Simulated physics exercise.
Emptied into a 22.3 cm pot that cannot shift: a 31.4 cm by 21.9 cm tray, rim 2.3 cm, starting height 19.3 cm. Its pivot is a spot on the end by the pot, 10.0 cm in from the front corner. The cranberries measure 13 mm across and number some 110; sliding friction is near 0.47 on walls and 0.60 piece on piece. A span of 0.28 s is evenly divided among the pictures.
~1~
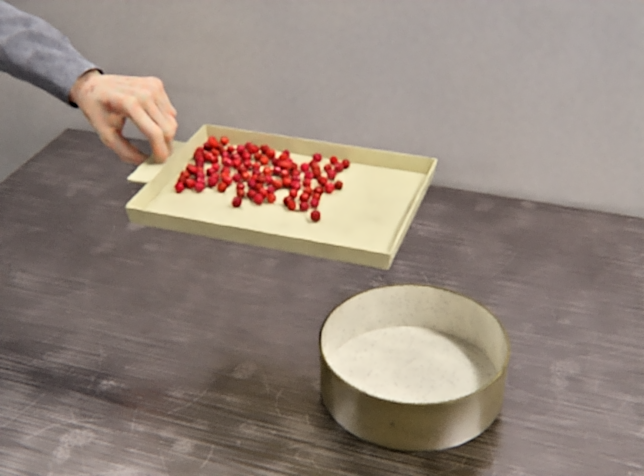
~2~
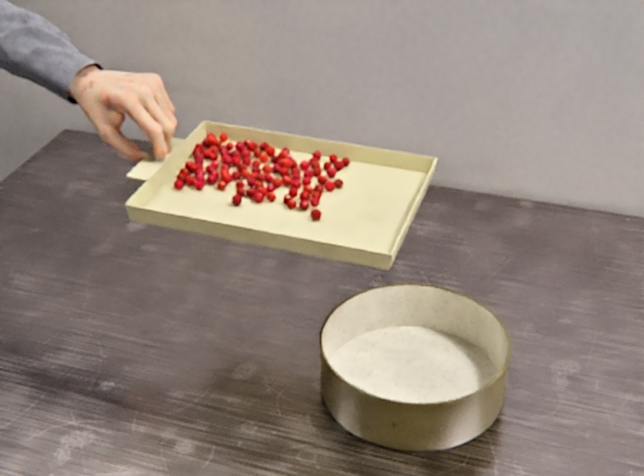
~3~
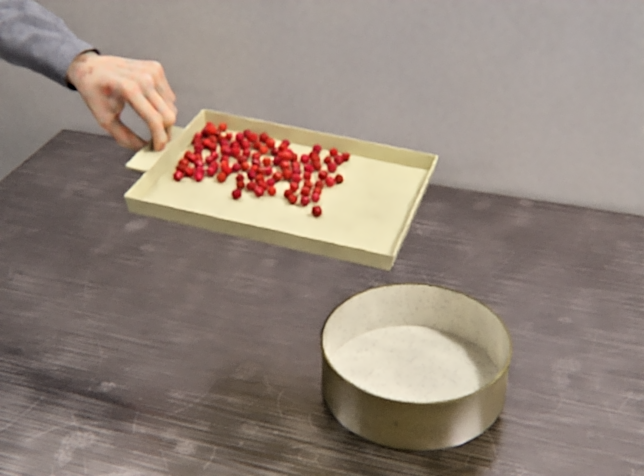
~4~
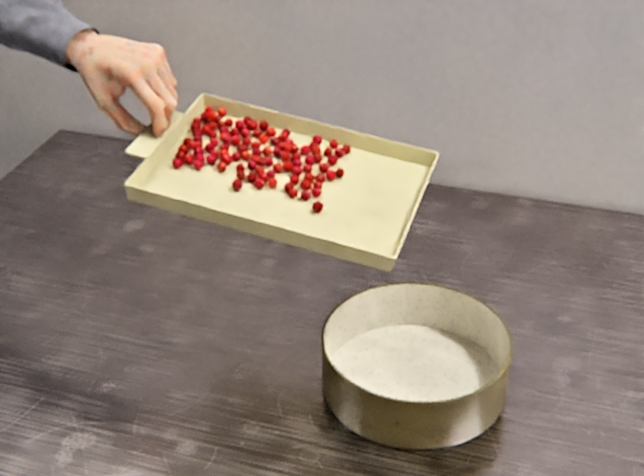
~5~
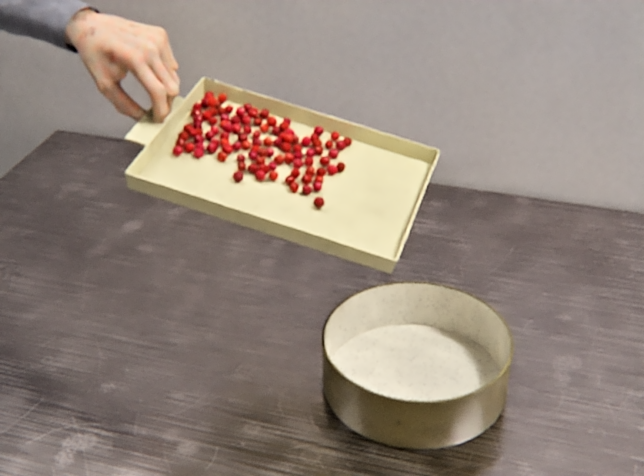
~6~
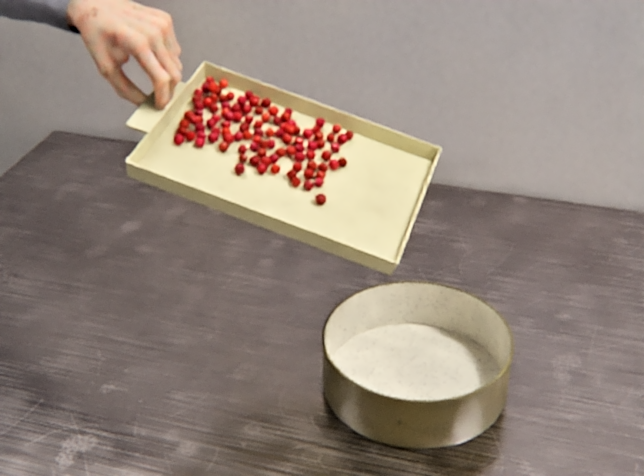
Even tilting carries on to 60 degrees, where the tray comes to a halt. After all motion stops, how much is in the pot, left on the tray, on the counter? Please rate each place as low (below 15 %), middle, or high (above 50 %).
Pot: Middle, left on the tray: High, counter: Low.
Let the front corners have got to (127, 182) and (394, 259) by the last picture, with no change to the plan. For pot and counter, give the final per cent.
Pot 10; counter 0.
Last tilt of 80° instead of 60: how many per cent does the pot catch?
Then about 40 per cent.
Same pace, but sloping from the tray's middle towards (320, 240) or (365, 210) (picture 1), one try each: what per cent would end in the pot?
The share comes to about 20 in a hundred, then about 5 in a hundred.
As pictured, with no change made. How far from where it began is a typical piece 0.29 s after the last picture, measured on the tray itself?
I'd say close to 7 centimetres.
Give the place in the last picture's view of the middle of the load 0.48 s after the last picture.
The middle of the load should be near (380, 214) then.
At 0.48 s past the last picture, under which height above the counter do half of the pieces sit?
Around 22 cm up.
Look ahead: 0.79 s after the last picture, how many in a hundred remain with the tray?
It's roughly 65 percent.
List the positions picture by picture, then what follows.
Tray tilt 0 degrees, front corners at (129, 206) and (388, 252); middle of the pieces at (257, 173); pot at (414, 339), in the first frame.
Tray tilt 1 degrees, front corners at (129, 203) and (389, 252); middle of the pieces at (256, 171), in the second frame.
Tray tilt 4 degrees, front corners at (128, 195) and (391, 253), lowest corner right front; middle of the pieces at (256, 164), in the third frame.
Tray tilt 8 degrees, front corners at (128, 183) and (393, 256), lowest corner right front; middle of the pieces at (256, 153), in the fourth frame.
Tray tilt 12 degrees, front corners at (129, 172) and (395, 258), lowest corner right front; middle of the pieces at (257, 143), in the fifth frame.
Tray tilt 16 degrees, front corners at (130, 161) and (396, 260), lowest corner right front; middle of the pieces at (259, 134); pot at (417, 336), in the sixth frame.
Then, 0.29 s after the last picture, tilt 38 degrees; the tray holds 100 %, the pot 0 %.
Then, 0.48 s after the last picture, tilt 52 degrees; the tray holds 100 %, the pot 0 %.
Then, 0.79 s after the last picture, tilt 60 degrees; the tray holds 65 %, the pot 30 %.
In the end, pot 35 %, tray 60 %, counter 0 %.
